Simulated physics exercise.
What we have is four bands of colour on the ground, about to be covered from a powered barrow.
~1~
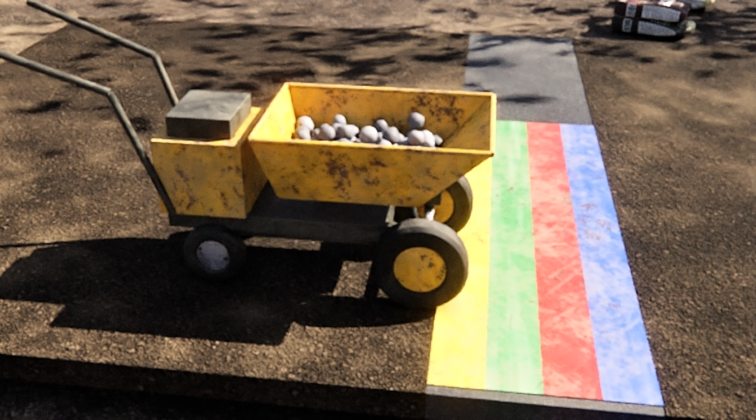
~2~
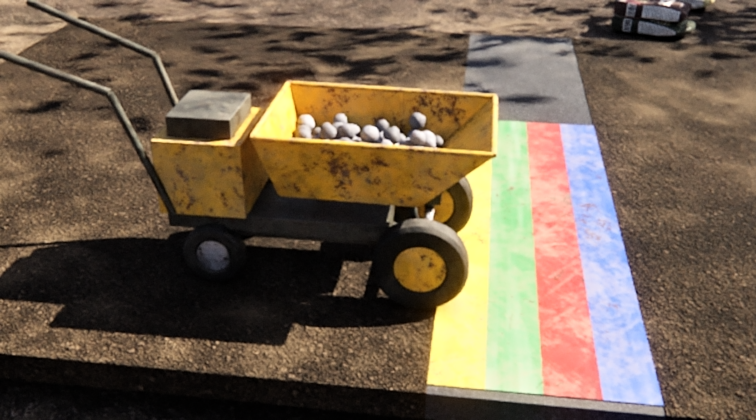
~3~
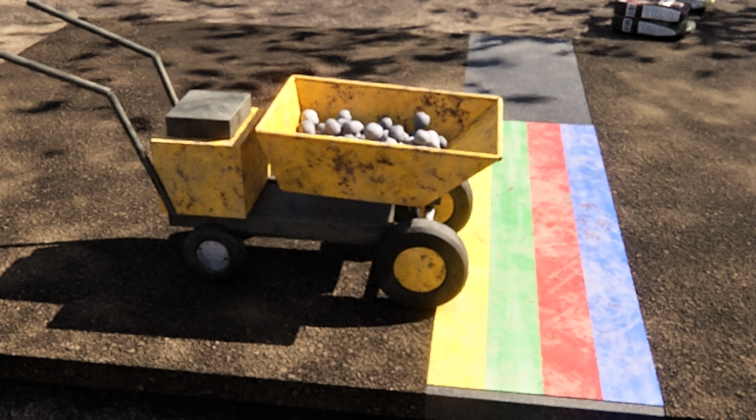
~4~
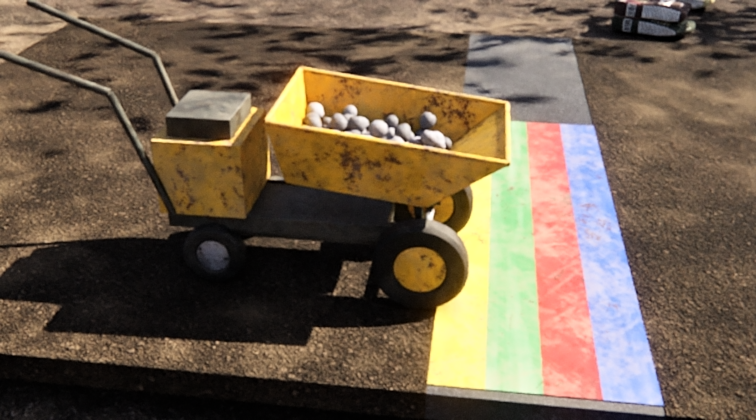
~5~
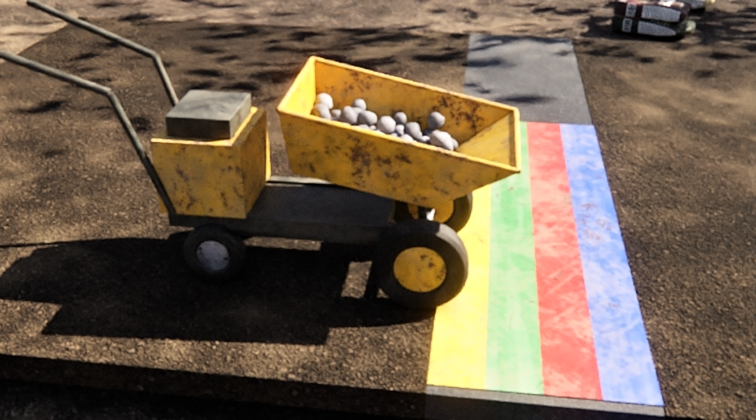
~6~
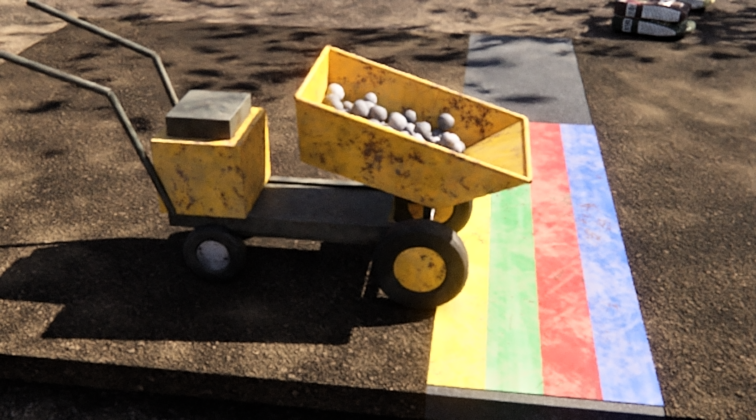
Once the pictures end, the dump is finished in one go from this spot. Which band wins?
The blue strip carries the most.
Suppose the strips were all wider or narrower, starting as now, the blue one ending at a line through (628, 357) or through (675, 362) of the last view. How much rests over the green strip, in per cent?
About 0 and 0 per cent.
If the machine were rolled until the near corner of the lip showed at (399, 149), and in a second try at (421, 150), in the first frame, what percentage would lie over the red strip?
In turn 20 and 30 in a hundred.
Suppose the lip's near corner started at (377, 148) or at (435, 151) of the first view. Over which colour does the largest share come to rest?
In turn: Green; the red one.
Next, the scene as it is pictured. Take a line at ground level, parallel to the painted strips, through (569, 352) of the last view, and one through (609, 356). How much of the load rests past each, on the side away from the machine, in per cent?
Roughly 80 per cent, and 50 per cent.
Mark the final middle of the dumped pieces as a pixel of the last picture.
Close to (611, 276).
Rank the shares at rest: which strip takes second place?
Second comes that red strip.
Shortly afterwards, skip tipped steeply; the whole lot in the skip.
Next, skip tipped right over; near half in the skip; near a quarter over the red strip; near a third over the blue strip.
Some moments later, skip tipped right over; near a quarter in the skip; only a few over the green strip; near a quarter over the red strip; near a third over the blue strip; near a quarter off the paint.
In the end, skip tipped right over; near a quarter in the skip; none at all over the yellow strip; only a few over the green strip; near a quarter over the red strip; near a third over the blue strip; near a quarter off the paint.
